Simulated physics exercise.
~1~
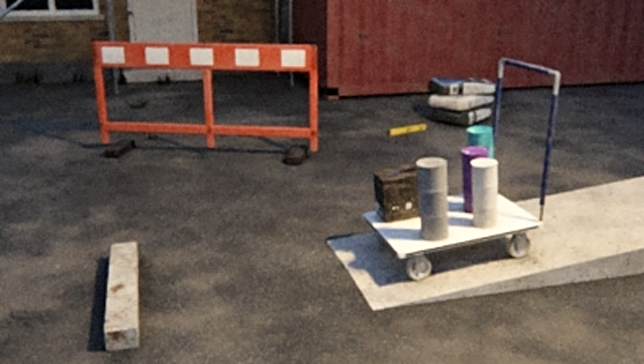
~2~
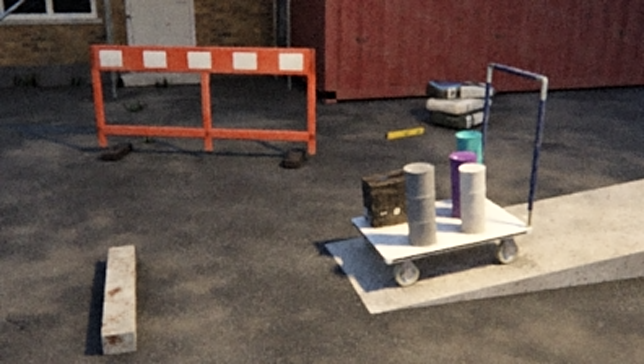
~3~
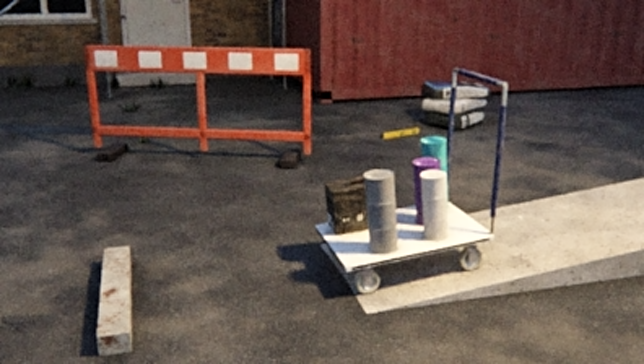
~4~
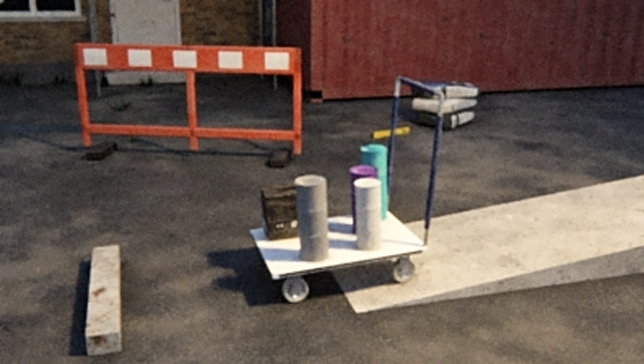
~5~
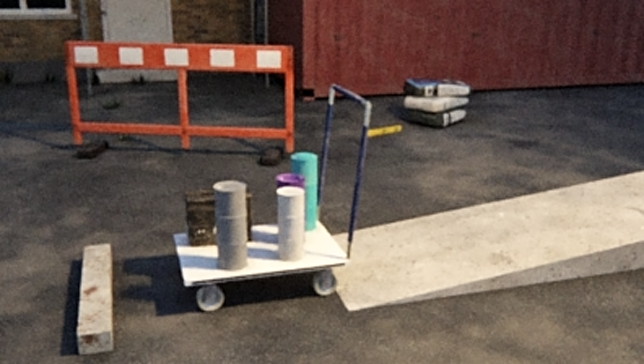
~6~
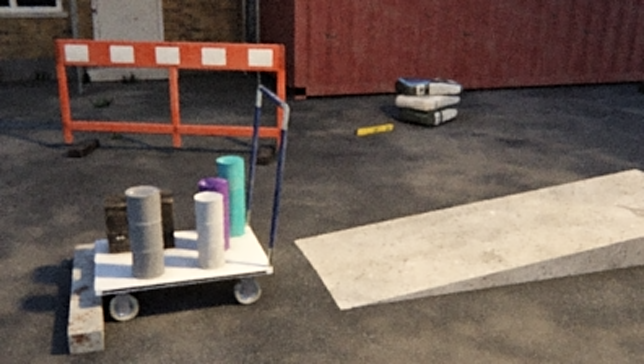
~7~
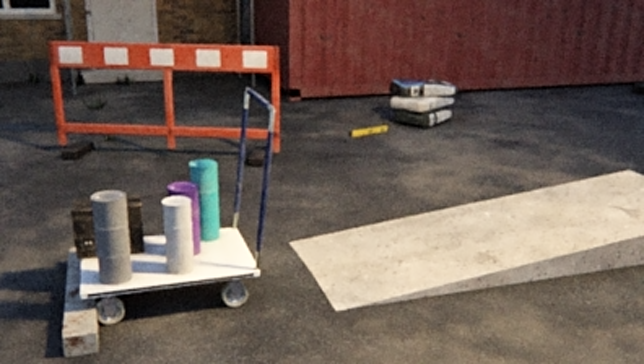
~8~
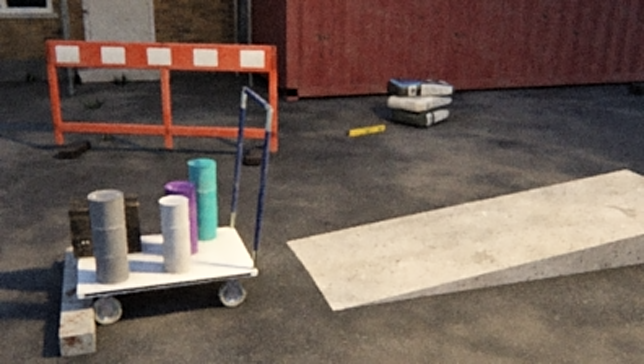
We see a trolley carrying a dark box and grey, white, purple and turquoise canisters roll left off a low ramp and across the tarmac until it meets a kerb, where it stops with the box and all the canisters still upright on its deck.
